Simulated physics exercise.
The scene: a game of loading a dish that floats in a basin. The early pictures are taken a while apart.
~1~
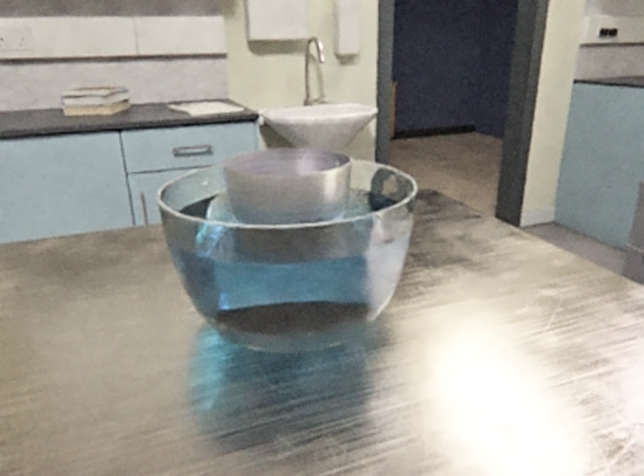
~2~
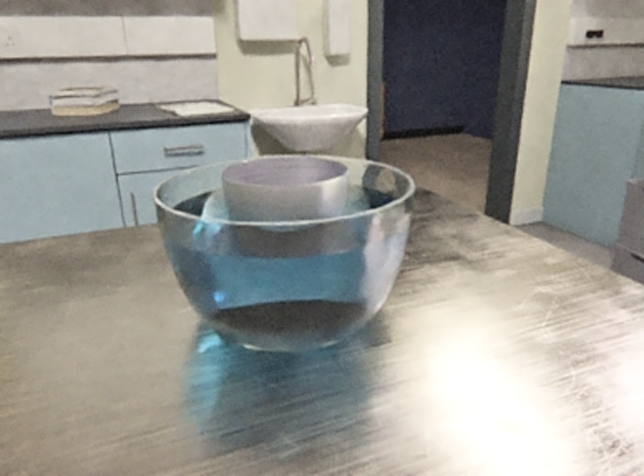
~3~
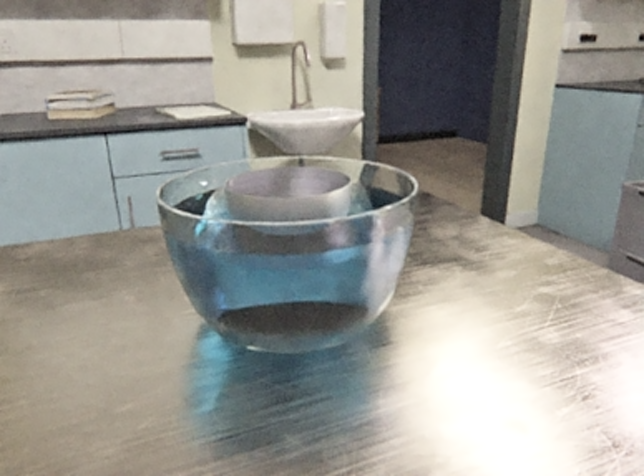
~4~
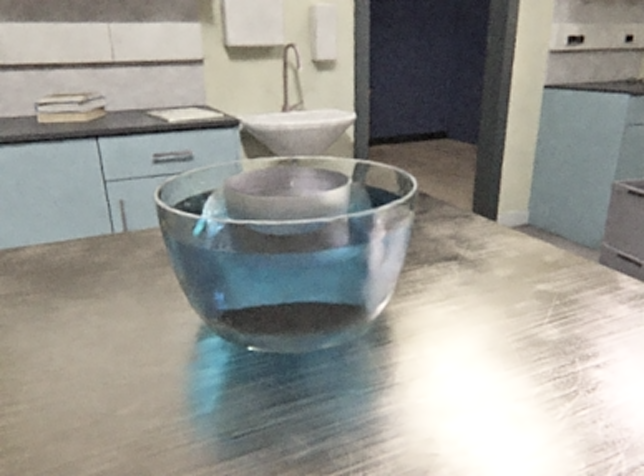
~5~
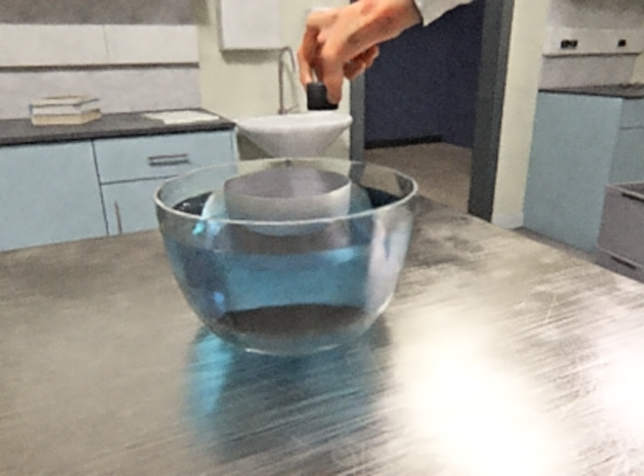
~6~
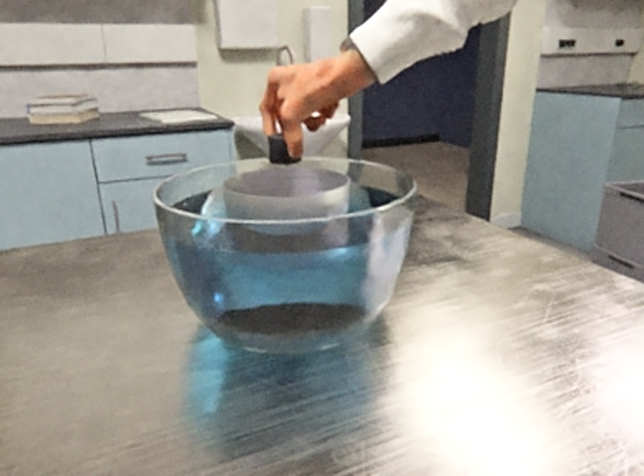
In this clip, a pale dish floats in a clear glass bowl of blue water, sitting lower after the opening views; then a hand reaches in from the upper right and moves a small dark block left and down above it.
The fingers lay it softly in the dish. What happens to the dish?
With one more the dish stays afloat.
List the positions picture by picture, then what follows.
Dish (288, 162) empty; most of its side above the surface, in the first picture.
Dish (285, 171) with one aboard; about two thirds of its side above the surface, in the second picture.
Dish (289, 182) with two aboard; about half of its side above the surface, in the third picture.
Dish (287, 181) with two aboard; about half of its side above the surface, in the fourth picture.
Dish (287, 183) with two aboard; about half of its side above the surface; the next iron weight in the hand at (323, 96), in the fifth picture.
Dish (286, 182) with two aboard; about half of its side above the surface; the next iron weight in the hand at (285, 148), in the sixth picture.
Shortly, the iron weight is in and the dish dips.
Then, it steadies; about a third of its side above the surface.
At the finish, the dish floats; about a third of its side above the surface.
